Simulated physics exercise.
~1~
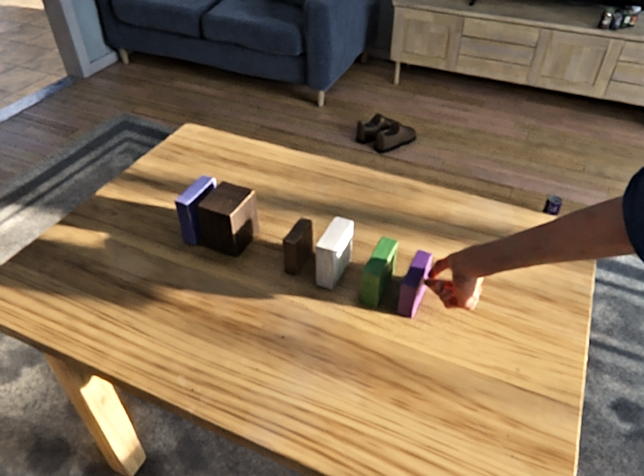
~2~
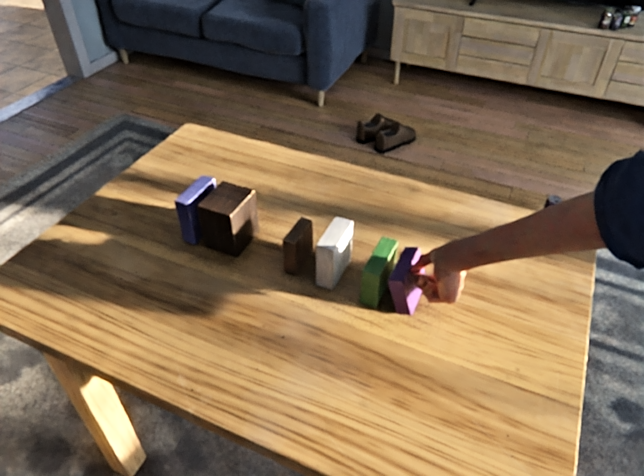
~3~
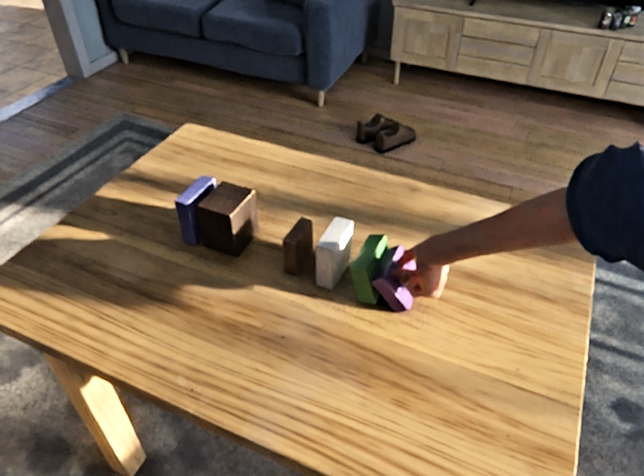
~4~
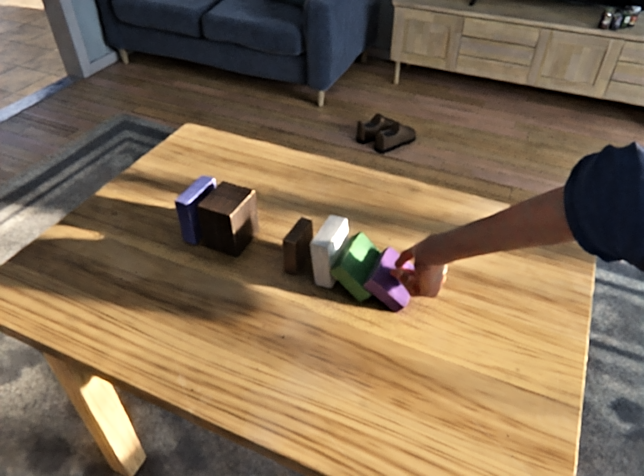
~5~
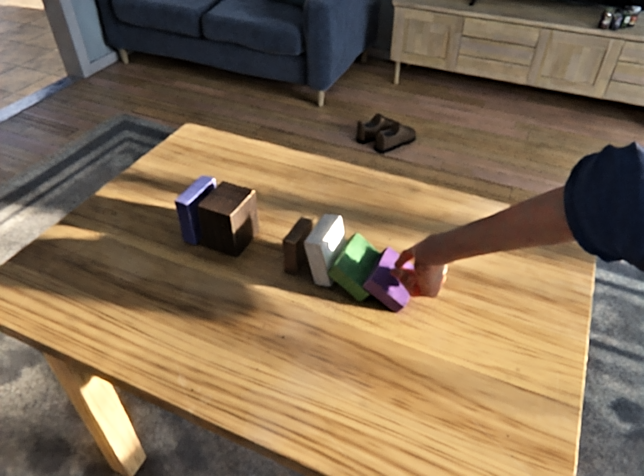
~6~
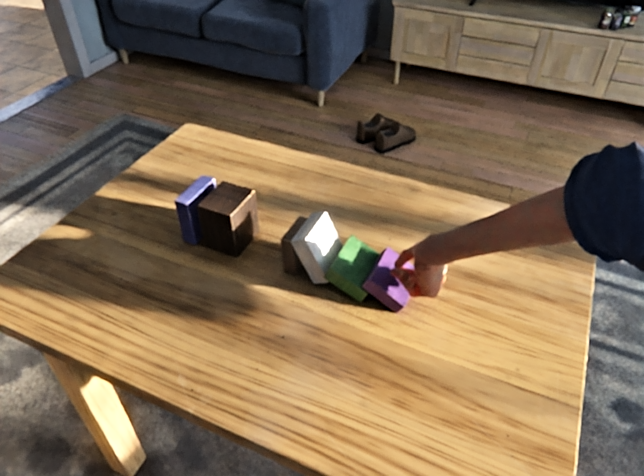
A hand reaching in from the right tips a purple block leftward on a wooden table, where several flat blocks stand on end in a line. The purple block leans into the green one, which tilts left in turn while the hand stays beside the purple block. The green block then topples against the white board, and the board begins to lean towards the brown block. By the end, the purple and green blocks are tipped well over and the white board rests slanted against the brown block, which has not fallen. Farther left, the black and blue blocks stay standing, untouched.
